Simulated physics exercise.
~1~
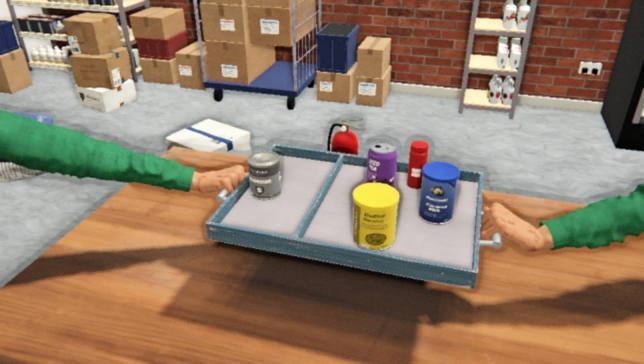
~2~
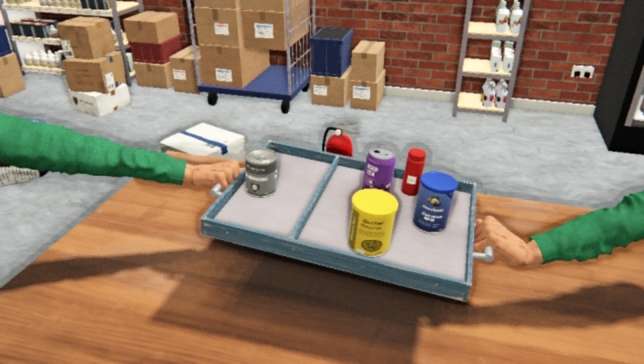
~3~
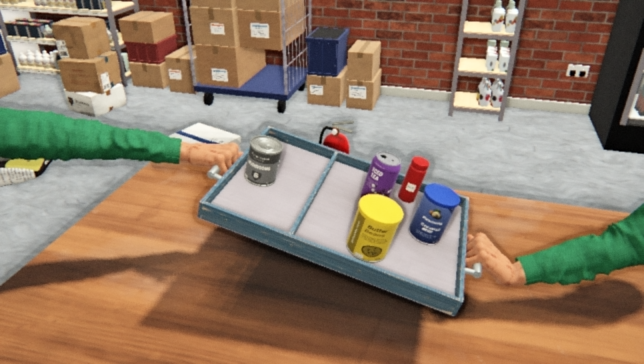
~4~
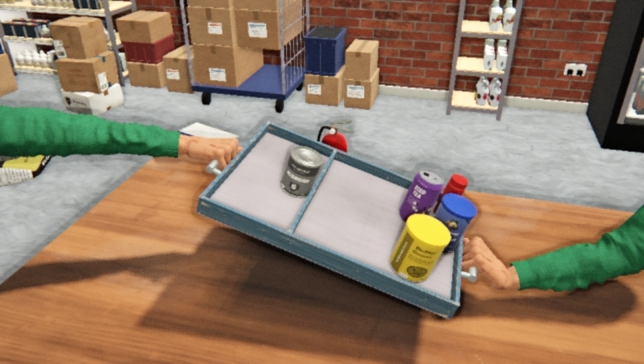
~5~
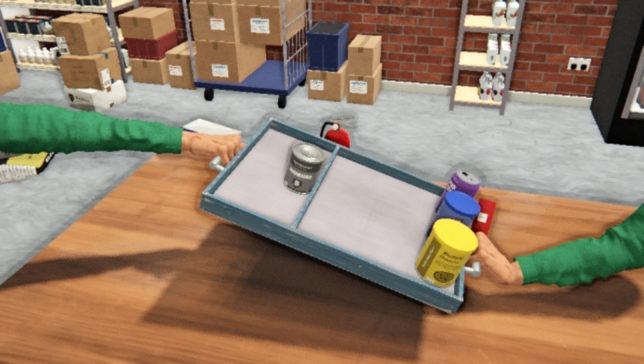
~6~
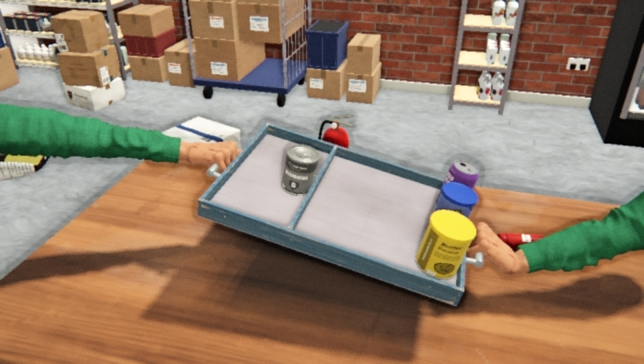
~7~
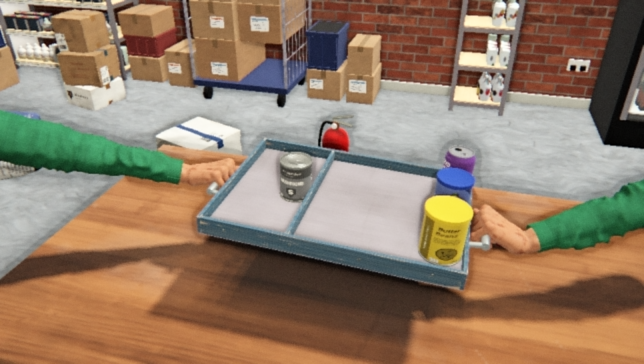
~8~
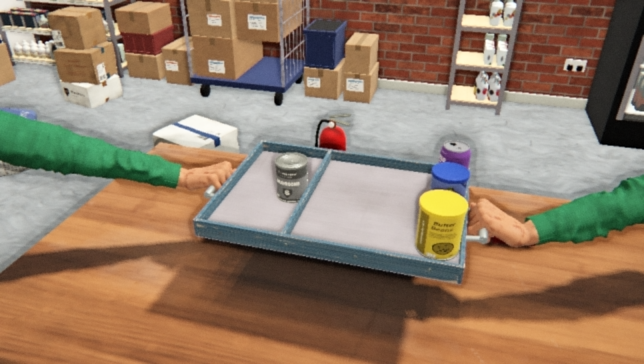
We see two hands tilt a divided tray of containers down to the right, sending them sliding until the red shaker goes over the edge onto the table; the hands then level the tray, with the grey tin by the divider and the others at the right end.
